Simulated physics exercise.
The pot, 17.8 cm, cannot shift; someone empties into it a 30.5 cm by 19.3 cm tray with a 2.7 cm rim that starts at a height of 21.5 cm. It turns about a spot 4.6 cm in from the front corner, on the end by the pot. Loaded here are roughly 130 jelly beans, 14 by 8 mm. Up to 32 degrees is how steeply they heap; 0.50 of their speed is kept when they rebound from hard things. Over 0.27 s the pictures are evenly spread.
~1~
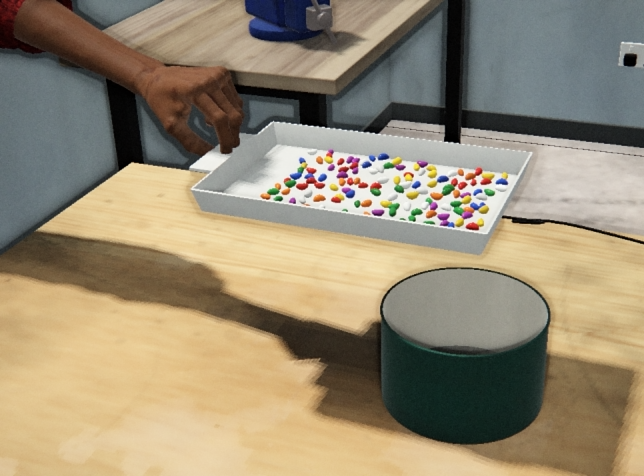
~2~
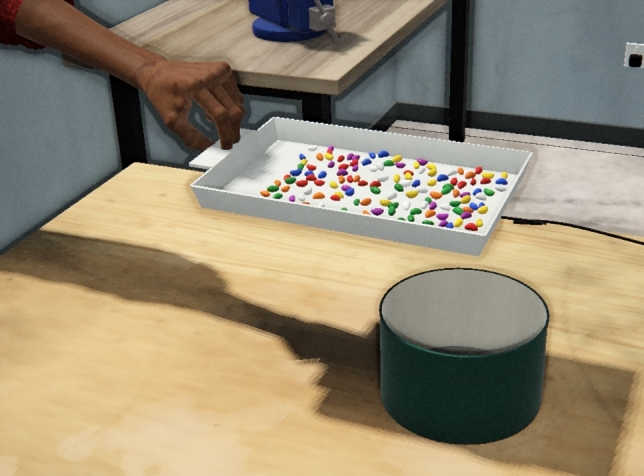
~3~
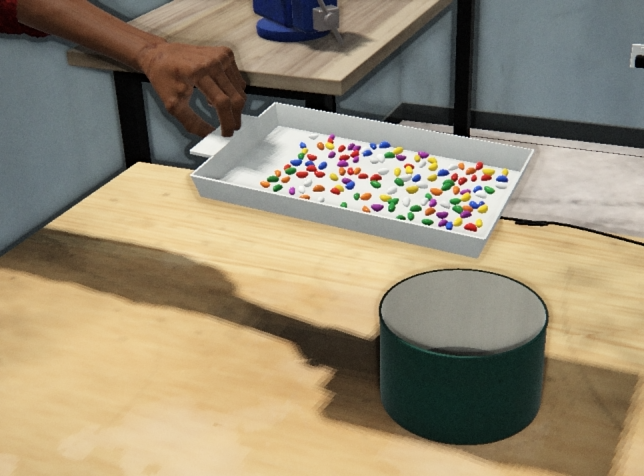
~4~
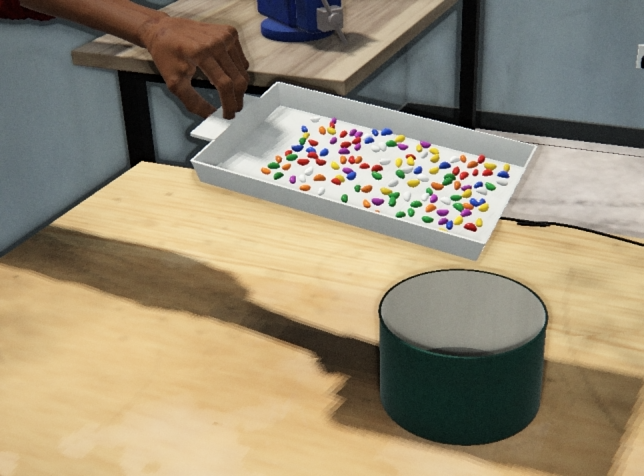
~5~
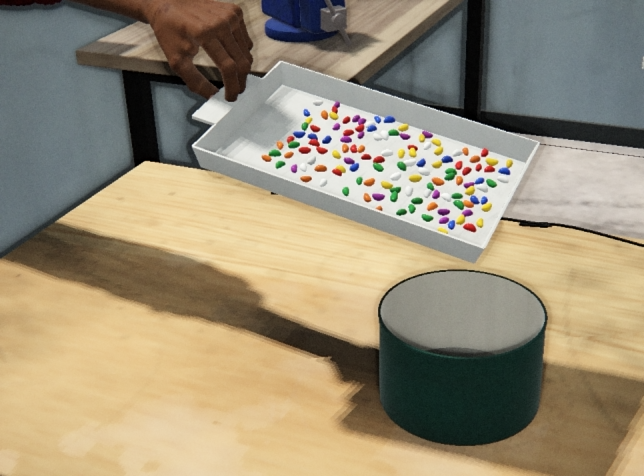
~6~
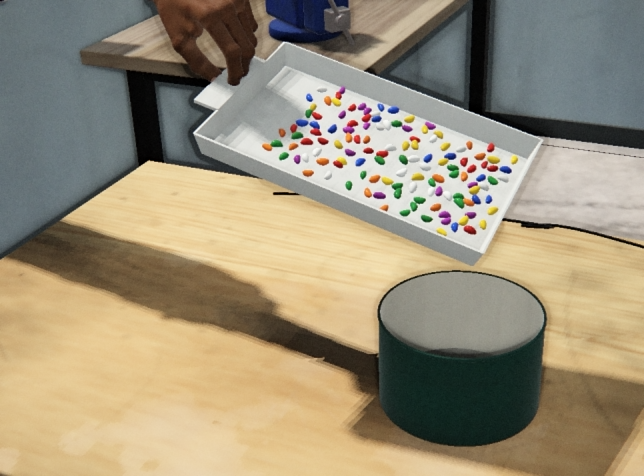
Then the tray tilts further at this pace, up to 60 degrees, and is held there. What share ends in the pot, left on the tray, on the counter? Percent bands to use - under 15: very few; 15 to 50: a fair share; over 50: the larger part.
Pot - very few, left on the tray - the larger part, counter - a fair share.
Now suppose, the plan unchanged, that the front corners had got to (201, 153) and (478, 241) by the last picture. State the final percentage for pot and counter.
Pot 0; counter 10.
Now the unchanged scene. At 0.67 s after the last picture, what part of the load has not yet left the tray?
Close to 75 in a hundred parts of the load.
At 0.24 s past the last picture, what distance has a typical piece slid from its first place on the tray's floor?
It has moved some 5 cm from its start.
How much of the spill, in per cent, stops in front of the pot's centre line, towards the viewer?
About 100 percent of the spill.
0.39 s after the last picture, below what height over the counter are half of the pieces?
About 24 centimetres.
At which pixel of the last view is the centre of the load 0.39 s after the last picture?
Estimated centre of load: Around (467, 211).
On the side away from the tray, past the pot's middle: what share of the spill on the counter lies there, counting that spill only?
Some 100 per cent.
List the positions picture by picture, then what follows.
Tray tilt 0 degrees, front corners at (200, 187) and (481, 229); middle of the pieces at (399, 189); pot at (465, 308), in the first picture.
Tray tilt 1 degrees, front corners at (199, 184) and (480, 231); middle of the pieces at (398, 187), in the second picture.
Tray tilt 4 degrees, front corners at (199, 174) and (480, 234), lowest corner right front; middle of the pieces at (399, 182), in the third picture.
Tray tilt 9 degrees, front corners at (200, 159) and (480, 238), lowest corner right front; middle of the pieces at (400, 174), in the fourth picture.
Tray tilt 14 degrees, front corners at (201, 145) and (479, 242), lowest corner right front; middle of the pieces at (401, 166), in the fifth picture.
Tray tilt 19 degrees, front corners at (203, 132) and (479, 246), lowest corner right front; middle of the pieces at (403, 159); pot at (461, 311), in the sixth picture.
Then, 0.24 s after the last picture, tilt 40 degrees; the tray holds 100 %, the pot 0 %.
Then, 0.39 s after the last picture, tilt 54 degrees; the tray holds 100 %, the pot 0 %.
Then, 0.67 s after the last picture, tilt 60 degrees; the tray holds 75 %, the pot 0 %.
In the end, pot 0 %, tray 70 %, counter 30 %.
